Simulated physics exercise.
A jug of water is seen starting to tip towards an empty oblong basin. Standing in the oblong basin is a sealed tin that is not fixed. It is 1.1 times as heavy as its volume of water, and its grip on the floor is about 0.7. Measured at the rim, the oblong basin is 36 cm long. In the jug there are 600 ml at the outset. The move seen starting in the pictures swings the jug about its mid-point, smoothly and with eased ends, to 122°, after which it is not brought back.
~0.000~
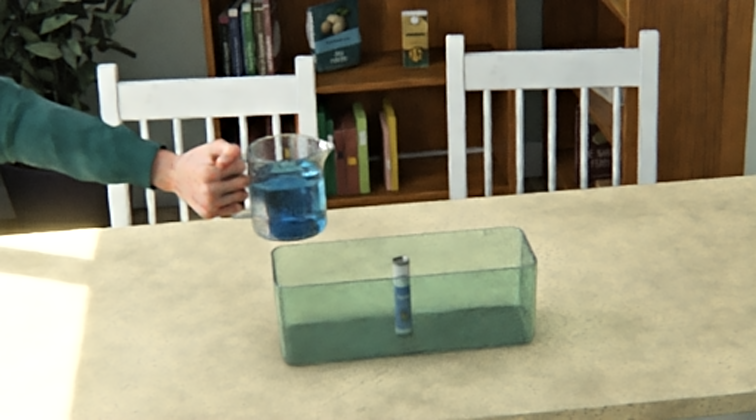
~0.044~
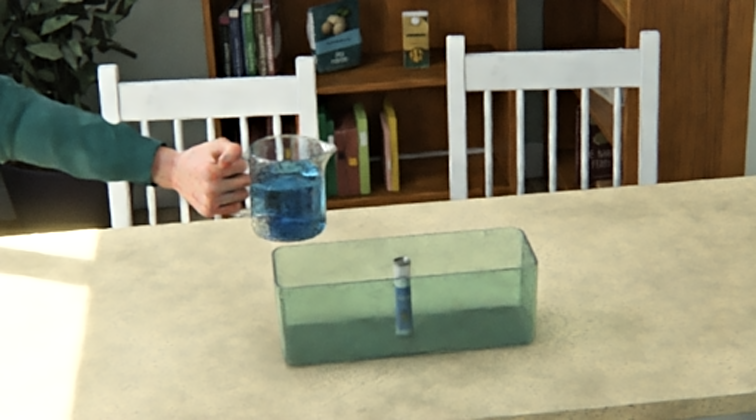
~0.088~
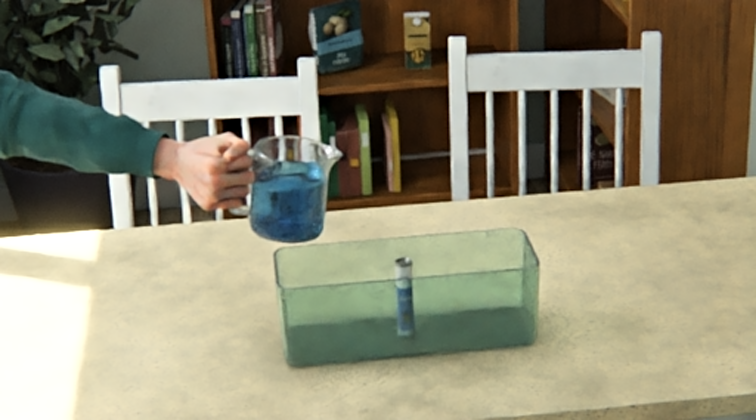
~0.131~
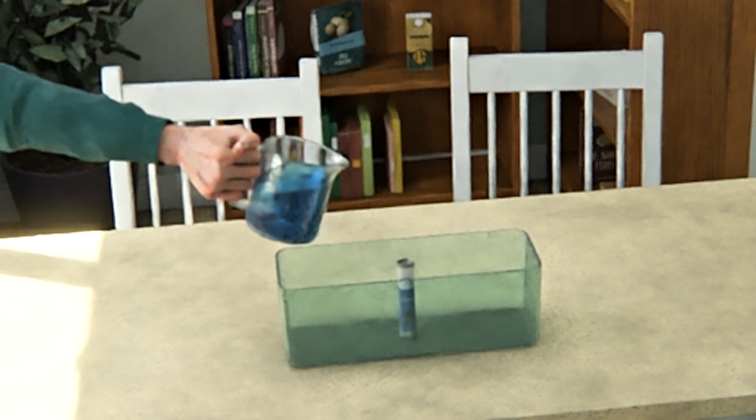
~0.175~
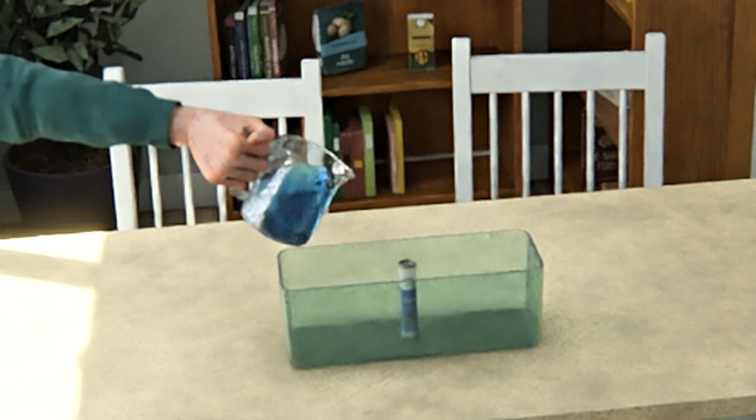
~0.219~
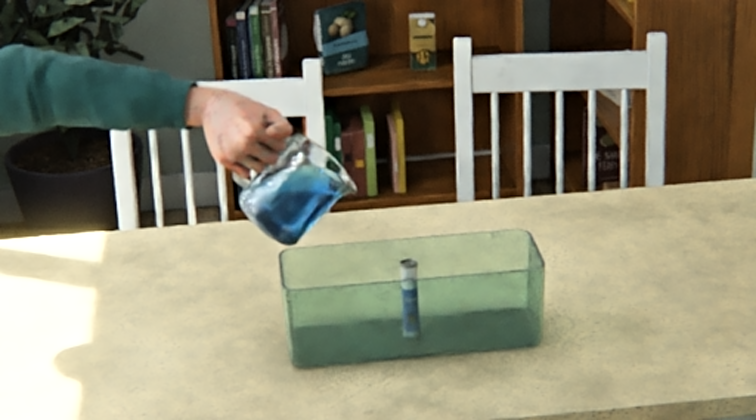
In the video, a hand in a green sleeve holds a clear jug of blue liquid above a greenish transparent basin with a small tin standing inside, then steadily tilts the jug to the right over the table.
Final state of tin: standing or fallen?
It overturns.
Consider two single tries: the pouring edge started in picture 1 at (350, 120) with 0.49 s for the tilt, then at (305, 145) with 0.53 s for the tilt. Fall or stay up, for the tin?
First it falls; then it stays up.
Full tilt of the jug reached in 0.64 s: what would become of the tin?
Tips over.
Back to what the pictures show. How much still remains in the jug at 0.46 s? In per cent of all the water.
About 46 percent.
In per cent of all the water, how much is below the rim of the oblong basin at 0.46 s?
Near 28 in a hundred.
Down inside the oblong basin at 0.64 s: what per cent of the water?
Near 88 in a hundred.
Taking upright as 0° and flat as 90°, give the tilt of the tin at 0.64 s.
Some 20°.
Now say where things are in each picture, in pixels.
Tilt 0°; pouring edge (334, 145); surface from (250, 174) to (321, 169); the oblong basin's rim runs from (273, 268) to (530, 247); the tin's top is at (401, 263), in the first picture.
Tilt 2°; pouring edge (336, 148); surface from (251, 175) to (322, 169), in the second picture.
Tilt 8°; pouring edge (342, 153); surface from (254, 176) to (326, 171), in the third picture.
Tilt 18°; pouring edge (349, 163); surface from (256, 181) to (331, 172), in the fourth picture.
Tilt 30°; pouring edge (356, 175); surface from (253, 188) to (339, 175), in the fifth picture.
Tilt 45°; pouring edge (358, 190); surface from (245, 189) to (345, 180), in the sixth picture.
Then, 0.46 s in, the tilt is 117° and 46 per cent is still to pour; the tin stands where it began.
Then, 0.64 s in, the tilt is 122° and 5 per cent is still to pour; the tin leans 18°.
Then, 0.83 s in, the tilt is 122° and 0 per cent is still to pour; the tin lies on its side.
Then, 1.03 s in, the tilt is 122° and 0 per cent is still to pour; the tin lies on its side.
Finally, the tin lies on its side.
